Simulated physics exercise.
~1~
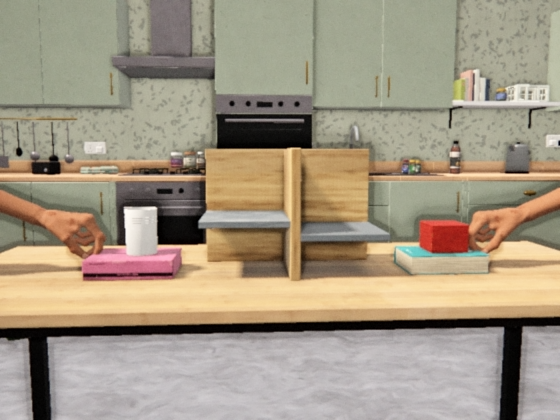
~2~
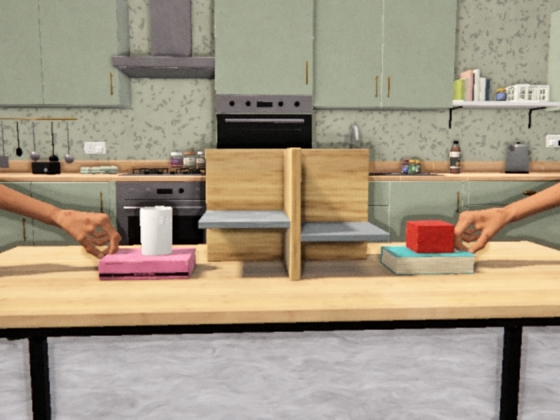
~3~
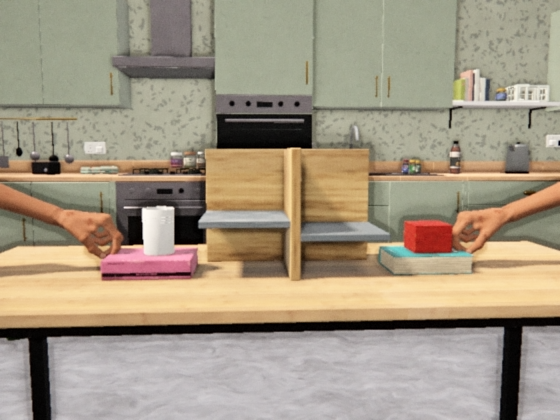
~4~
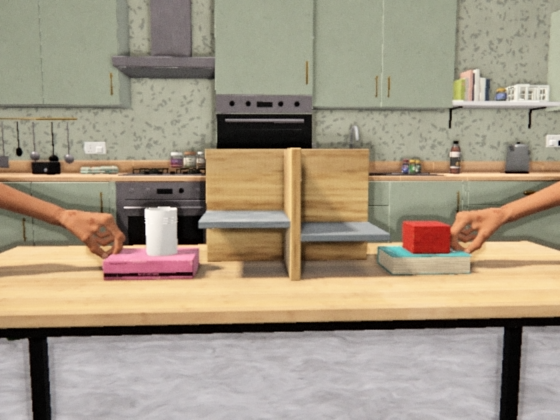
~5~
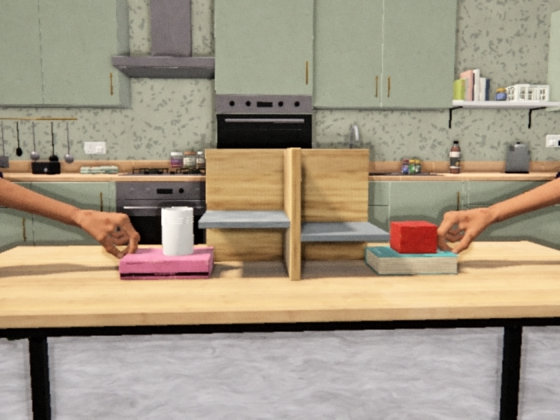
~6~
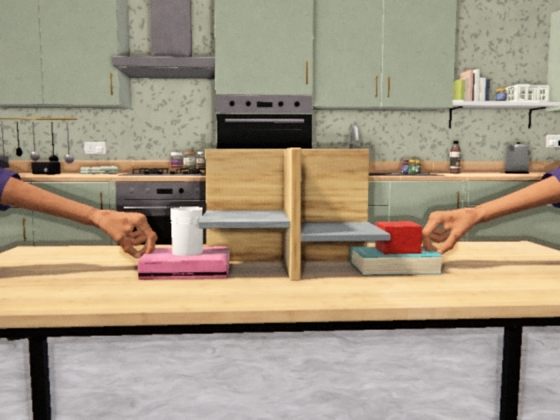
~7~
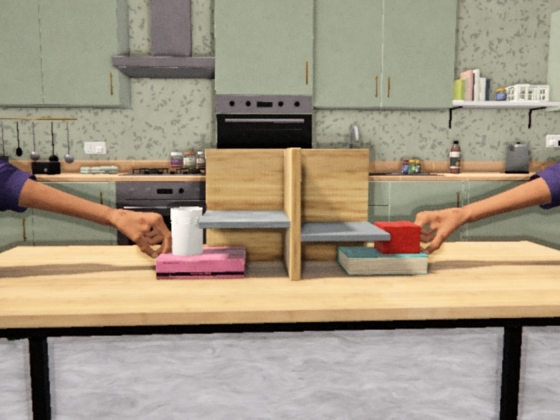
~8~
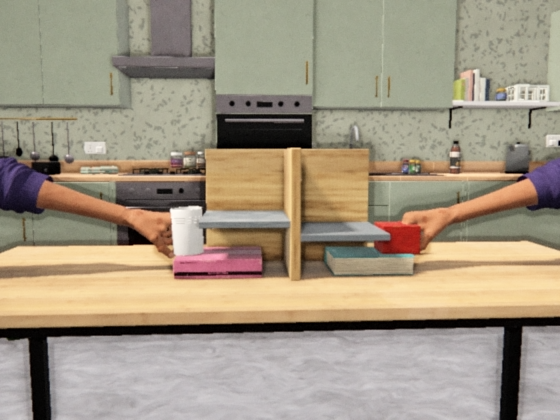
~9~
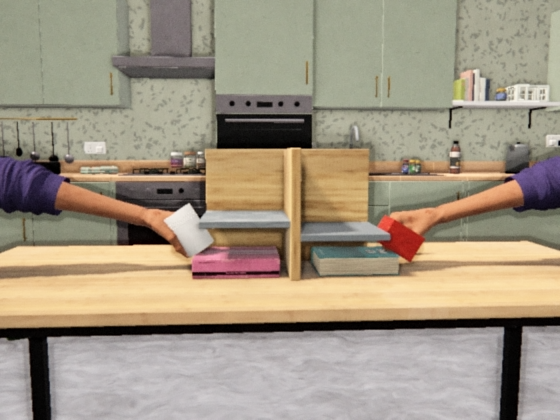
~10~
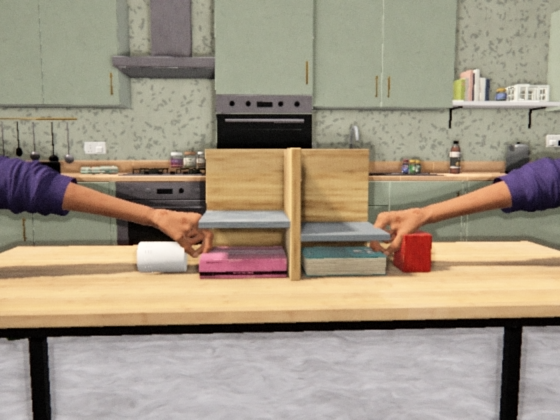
Two hands sliding a pink box and turquoise book under low shelves, the white beaker and red block on top toppling off.
